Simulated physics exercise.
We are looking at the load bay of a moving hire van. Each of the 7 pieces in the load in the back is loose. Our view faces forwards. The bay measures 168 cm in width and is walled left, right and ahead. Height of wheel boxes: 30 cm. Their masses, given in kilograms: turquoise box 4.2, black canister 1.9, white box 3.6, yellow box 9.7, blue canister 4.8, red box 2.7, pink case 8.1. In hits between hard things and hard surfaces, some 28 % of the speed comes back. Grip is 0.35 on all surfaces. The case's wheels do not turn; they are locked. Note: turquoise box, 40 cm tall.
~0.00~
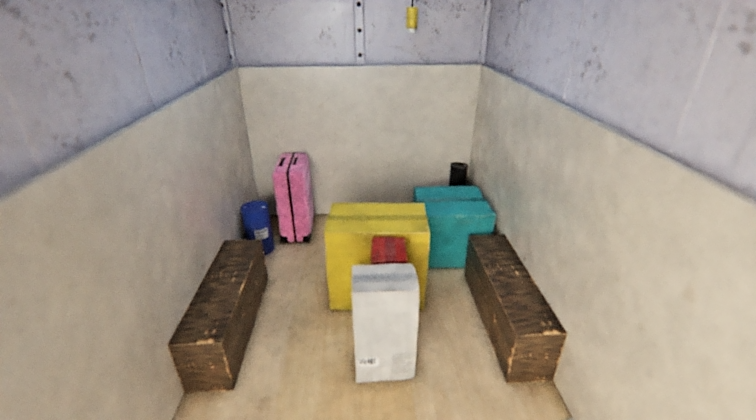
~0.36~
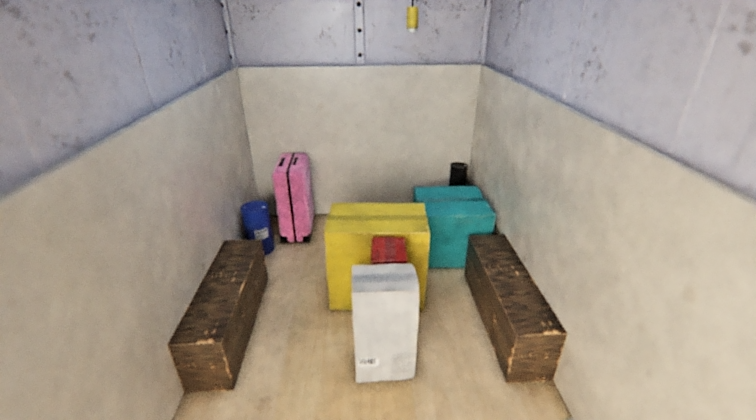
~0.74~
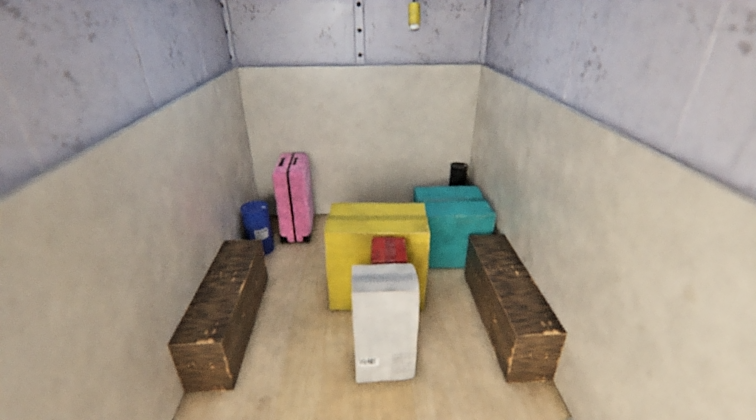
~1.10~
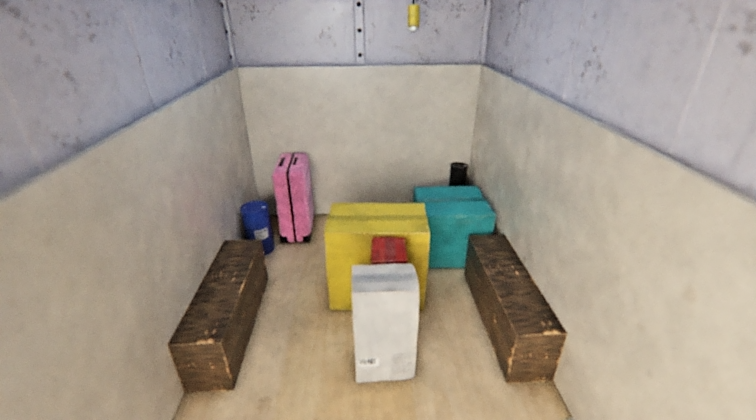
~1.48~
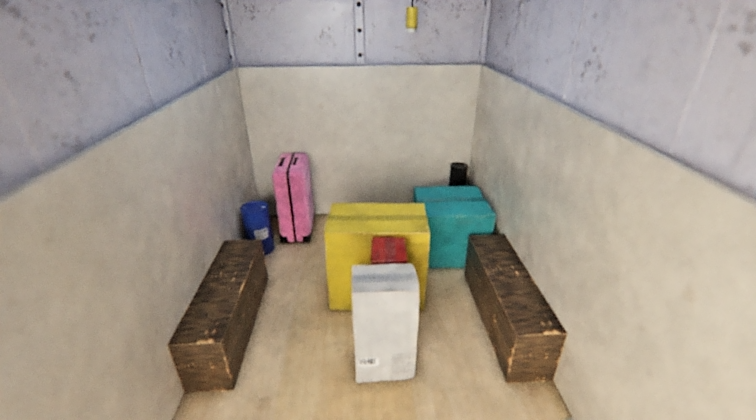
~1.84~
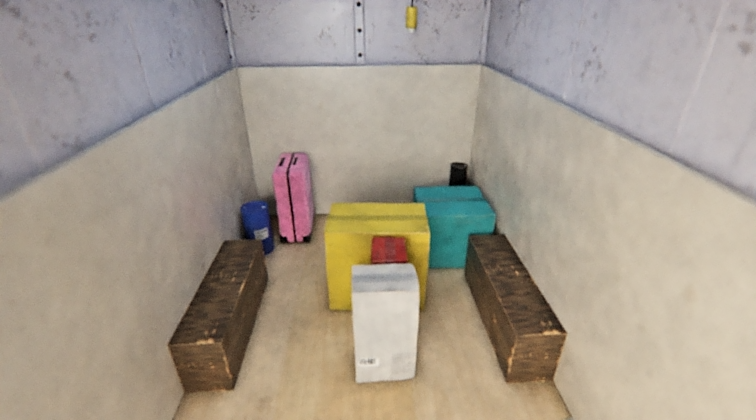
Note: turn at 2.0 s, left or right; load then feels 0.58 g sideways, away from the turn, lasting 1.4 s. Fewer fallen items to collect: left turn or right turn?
The better choice is left.
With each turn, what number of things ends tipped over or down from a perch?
For left it's 1, for right it's 2.
Turning left. Around 2.64 s, load feels 0.58 g right; turquoise box shifted 4 cm near (456, 226); black canister shifted 4 cm near (461, 190); red box at 54° to upright.
Around 2.84 s, load feels 0.58 g right; turquoise box shifted 4 cm near (456, 226); black canister shifted 4 cm near (461, 190); red box at 46° to upright.
Finally (3.9 s), on their side or leaning hard in the back, red box; not toppled but over 15 cm from the start, white box, yellow box, blue canister and pink case; the other 2 still in place (within 15 cm). Final places as that camera would see them, turquoise box near (457, 228), black canister near (461, 190).
Turning right instead, black canister and red box tipped over or down from a perch, 2 of 7 in all.
